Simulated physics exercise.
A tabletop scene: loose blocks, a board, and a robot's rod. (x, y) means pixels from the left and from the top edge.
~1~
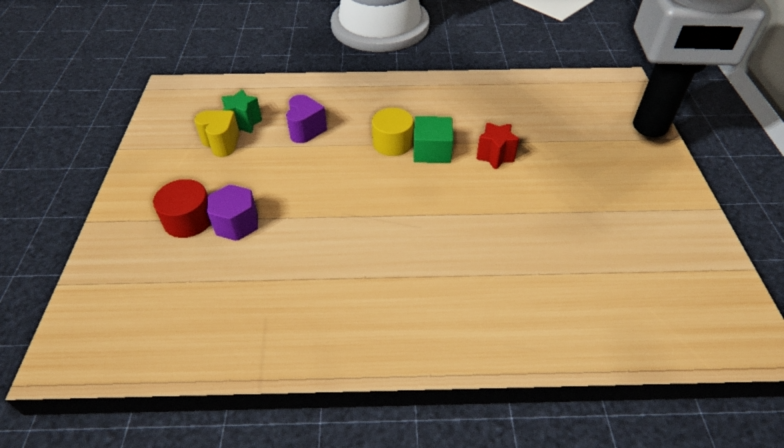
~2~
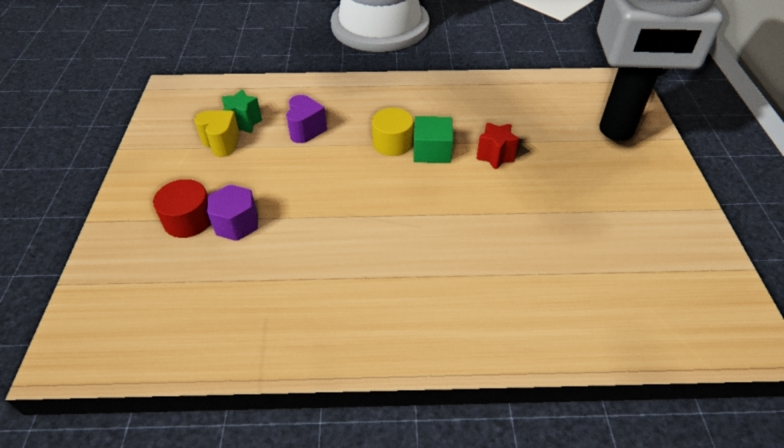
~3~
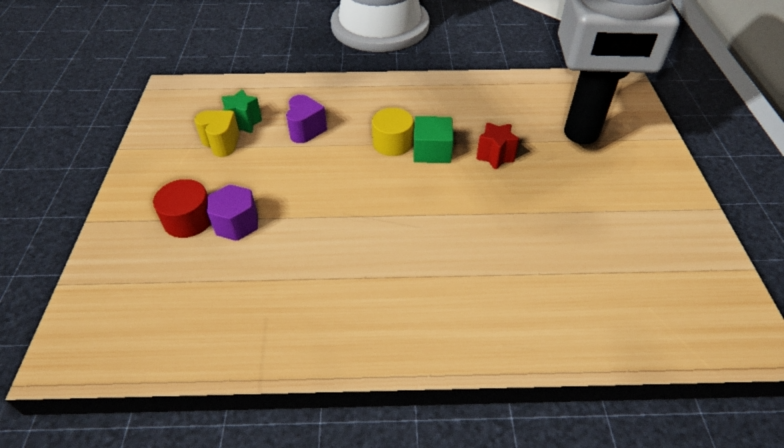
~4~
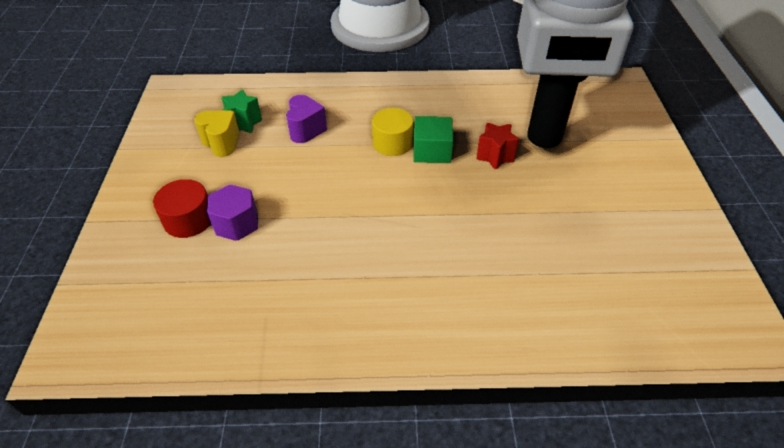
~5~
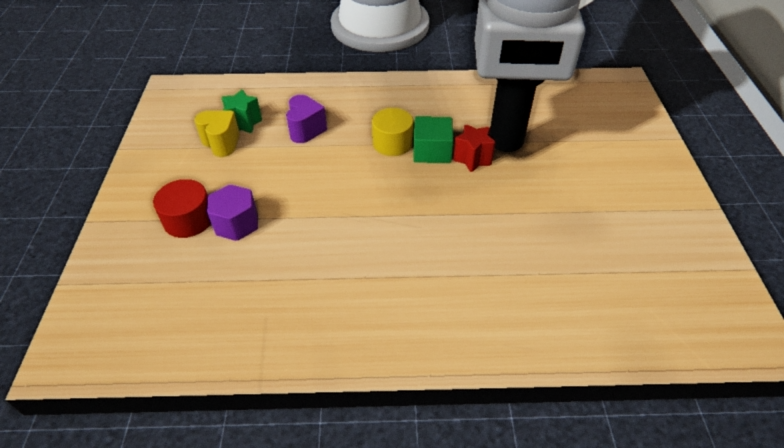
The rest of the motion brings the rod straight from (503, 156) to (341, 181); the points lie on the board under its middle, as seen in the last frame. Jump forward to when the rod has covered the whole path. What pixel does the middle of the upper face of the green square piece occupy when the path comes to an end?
In the picture, that point is around (368, 128).
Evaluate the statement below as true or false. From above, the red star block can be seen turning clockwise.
The statement is incorrect.
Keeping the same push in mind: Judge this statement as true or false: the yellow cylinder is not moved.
That claim is false.
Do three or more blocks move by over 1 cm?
I'd say yes.
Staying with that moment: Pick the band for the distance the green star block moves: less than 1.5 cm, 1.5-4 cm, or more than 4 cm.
Net shift: Below 1.5 cm.
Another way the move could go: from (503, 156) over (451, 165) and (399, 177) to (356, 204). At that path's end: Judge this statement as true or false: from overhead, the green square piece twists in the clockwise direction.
True.
On the path given first. One third of the way, rod (451, 150); yellow cylinder (361, 112); green square piece (389, 130), turned 45° clockwise; red star block (420, 146).
Two thirds of the way, rod (395, 159); yellow cylinder (354, 108); green square piece (374, 129), turned 60° clockwise; red star block (366, 160), turned 20° anticlockwise.
At the end, rod (340, 167); green star block unmoved; purple heart unmoved; yellow cylinder (352, 105); green square piece (368, 128), turned 75° clockwise; red star block (312, 173), turned 35° anticlockwise.
